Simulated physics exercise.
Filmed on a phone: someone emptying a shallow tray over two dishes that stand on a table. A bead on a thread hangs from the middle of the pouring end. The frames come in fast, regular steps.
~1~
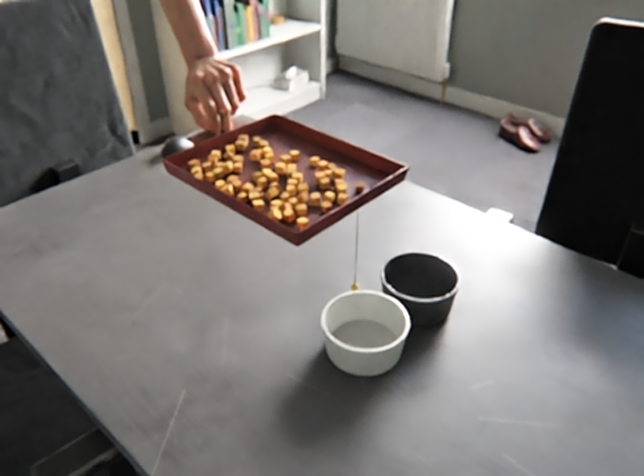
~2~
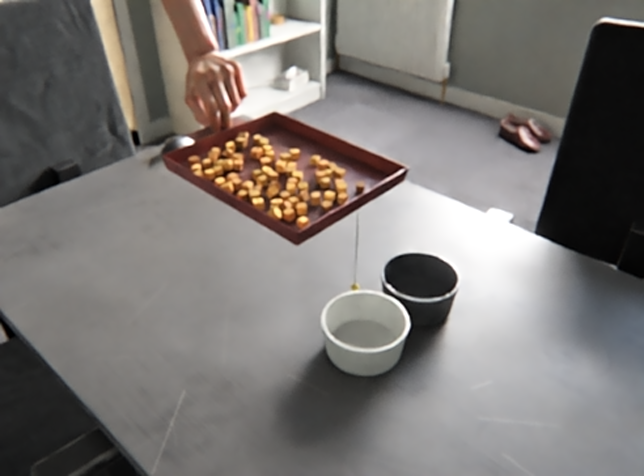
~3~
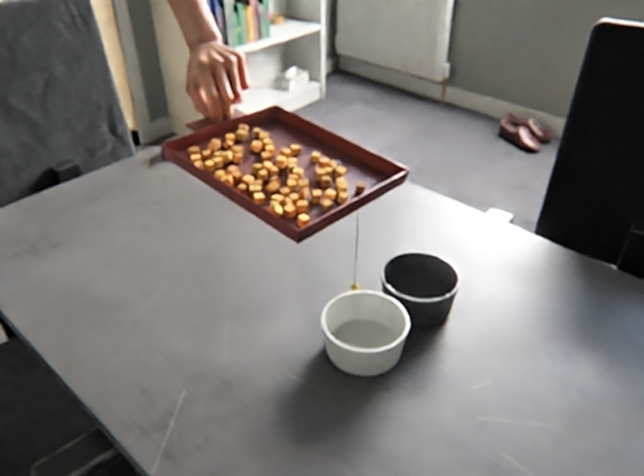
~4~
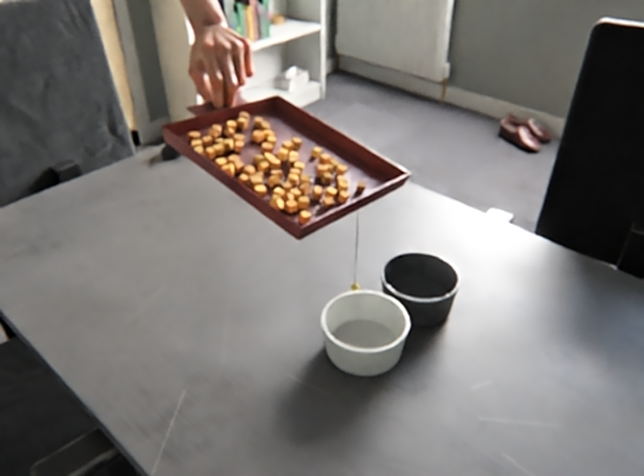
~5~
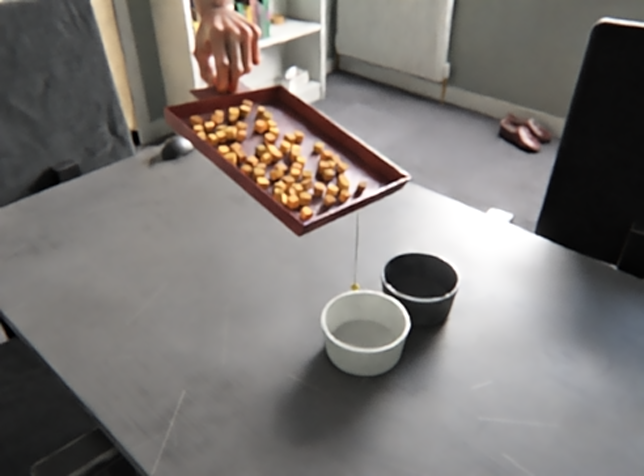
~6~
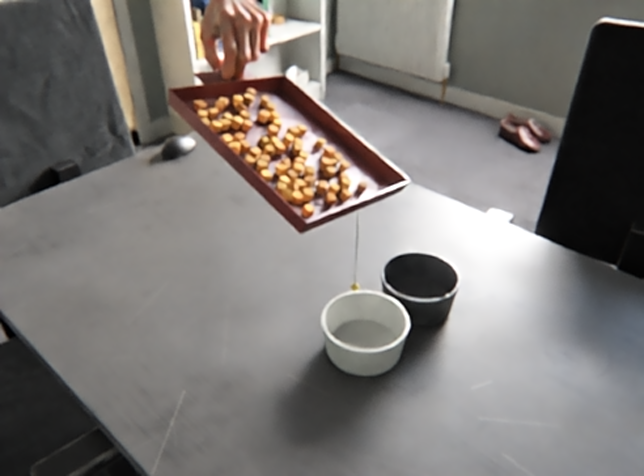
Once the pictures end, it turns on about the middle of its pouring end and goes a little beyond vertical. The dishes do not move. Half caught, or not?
The two hold more than half of the load.
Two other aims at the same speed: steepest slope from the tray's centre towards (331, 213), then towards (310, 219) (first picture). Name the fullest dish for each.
First the left one, then the left dish.
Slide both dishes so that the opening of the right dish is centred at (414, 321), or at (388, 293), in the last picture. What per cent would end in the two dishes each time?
Near 20 % and 50 %.
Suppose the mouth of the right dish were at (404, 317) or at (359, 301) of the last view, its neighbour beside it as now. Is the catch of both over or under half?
First below a half, then below a half.
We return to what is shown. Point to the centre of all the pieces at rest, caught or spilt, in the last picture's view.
Close to (414, 296).
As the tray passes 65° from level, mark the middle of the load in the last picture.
Roughly at (367, 173).
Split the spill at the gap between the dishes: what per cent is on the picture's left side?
Close to 50 per cent.
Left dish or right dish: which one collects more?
The winner is the right dish.
Shortly afterwards, tray tipped steeply; the whole lot on the tray.
Next, tray tipped past a quarter turn; the bulk on the tray; near a quarter in the right dish; a little outside both; only a few in the air.
Some moments later, tray tipped past a quarter turn; a little in the left dish; near two thirds in the right dish; near a quarter outside both; only a few in the air.
In the end, tray tipped past a quarter turn; a little in the left dish; near two thirds in the right dish; near a quarter outside both.
